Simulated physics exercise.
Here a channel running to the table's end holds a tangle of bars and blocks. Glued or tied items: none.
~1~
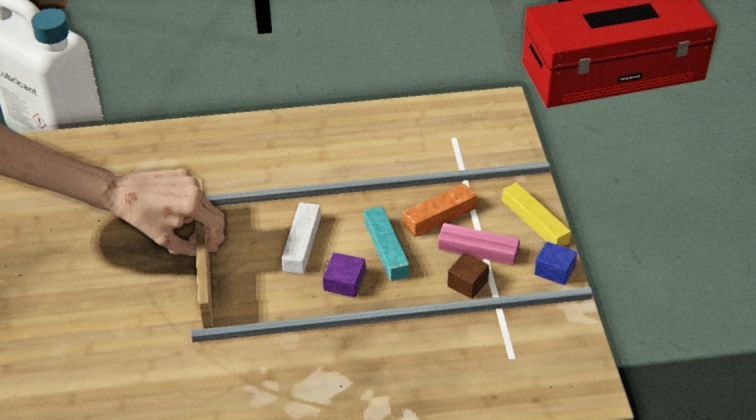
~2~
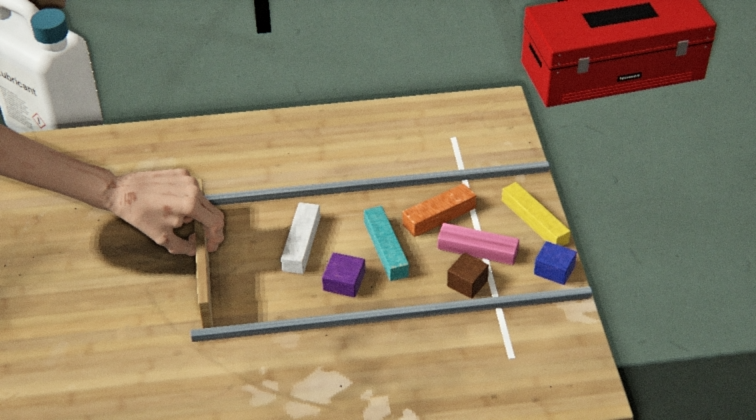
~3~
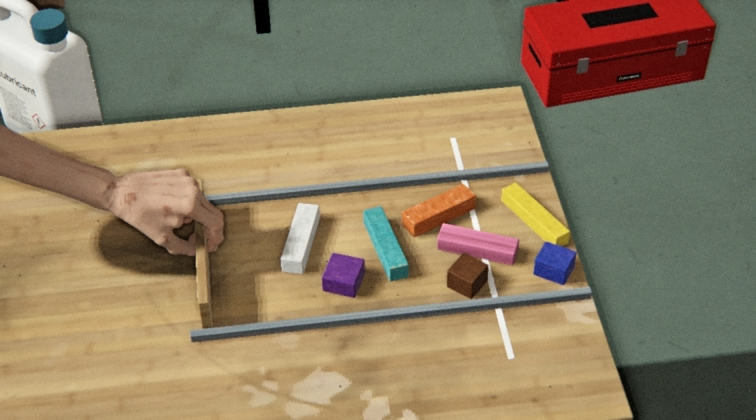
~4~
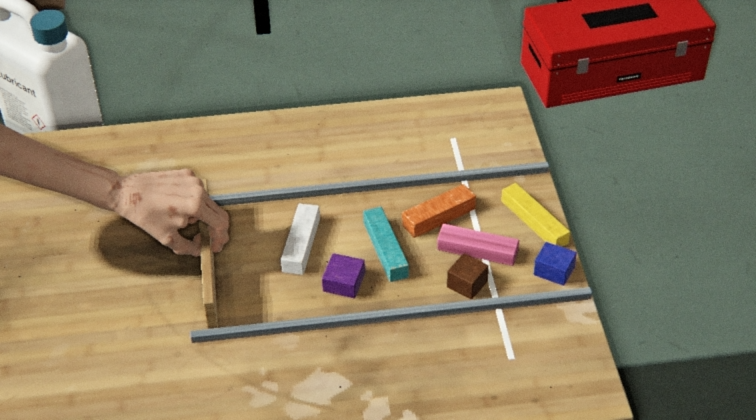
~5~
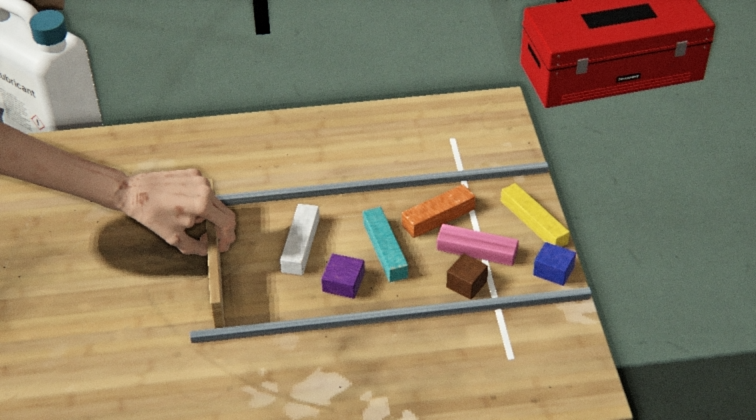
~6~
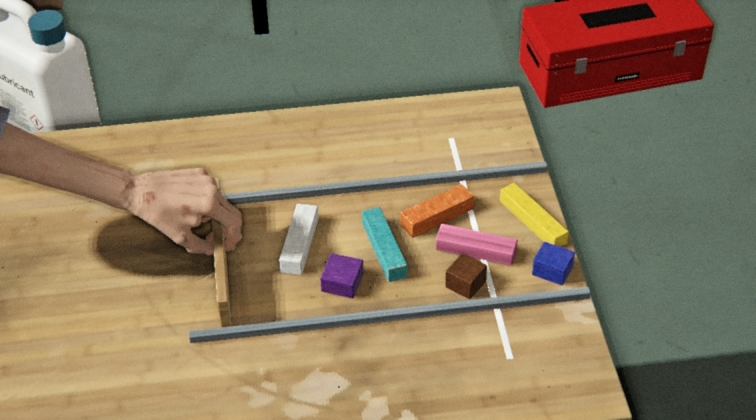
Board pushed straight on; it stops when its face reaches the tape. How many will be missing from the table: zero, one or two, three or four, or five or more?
Odds are the fallen group will hold just one or two.
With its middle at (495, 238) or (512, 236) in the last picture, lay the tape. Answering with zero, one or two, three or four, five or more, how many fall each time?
Number down, tape by tape: Just one or two / three or four.
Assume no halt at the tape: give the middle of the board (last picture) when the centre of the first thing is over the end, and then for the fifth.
At the first moment about (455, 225), at the next about (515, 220).
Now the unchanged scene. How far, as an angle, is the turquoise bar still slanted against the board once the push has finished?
I'd say it's about 10° out of line.
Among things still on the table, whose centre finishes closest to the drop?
Closest at the end: The blue block.
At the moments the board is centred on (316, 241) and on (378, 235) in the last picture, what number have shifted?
2 at one spot and 4 at the other.
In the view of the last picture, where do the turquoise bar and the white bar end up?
Turquoise bar at (516, 230), white bar at (485, 218).
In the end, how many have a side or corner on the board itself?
It's touching 2 at the end.
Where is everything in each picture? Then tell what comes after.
Blue block (556, 263); yellow bar (536, 216); pink stick (479, 244); board (203, 253); tape (480, 239), in the first frame.
Yellow bar (535, 215); orange bar (440, 210), in the second frame.
Pink stick (478, 244); purple block (344, 275), in the third frame.
Blue block (555, 264); white bar (301, 238), in the fourth frame.
Yellow bar (535, 216); turquoise bar (385, 244), in the fifth frame.
Blue block (554, 264); yellow bar (533, 216); pink stick (476, 245); board (220, 252); tape (478, 239), in the sixth frame.
Soon after, none off yet; blue block at rest near (554, 264); yellow bar at rest near (533, 216); pink stick at rest near (476, 245).
Then, none off yet; blue block moved a little near (567, 269); yellow bar moved a little near (553, 210); pink stick moved about its own width near (526, 240).
At rest, the number that fall off is one or two; fallen, yellow bar.
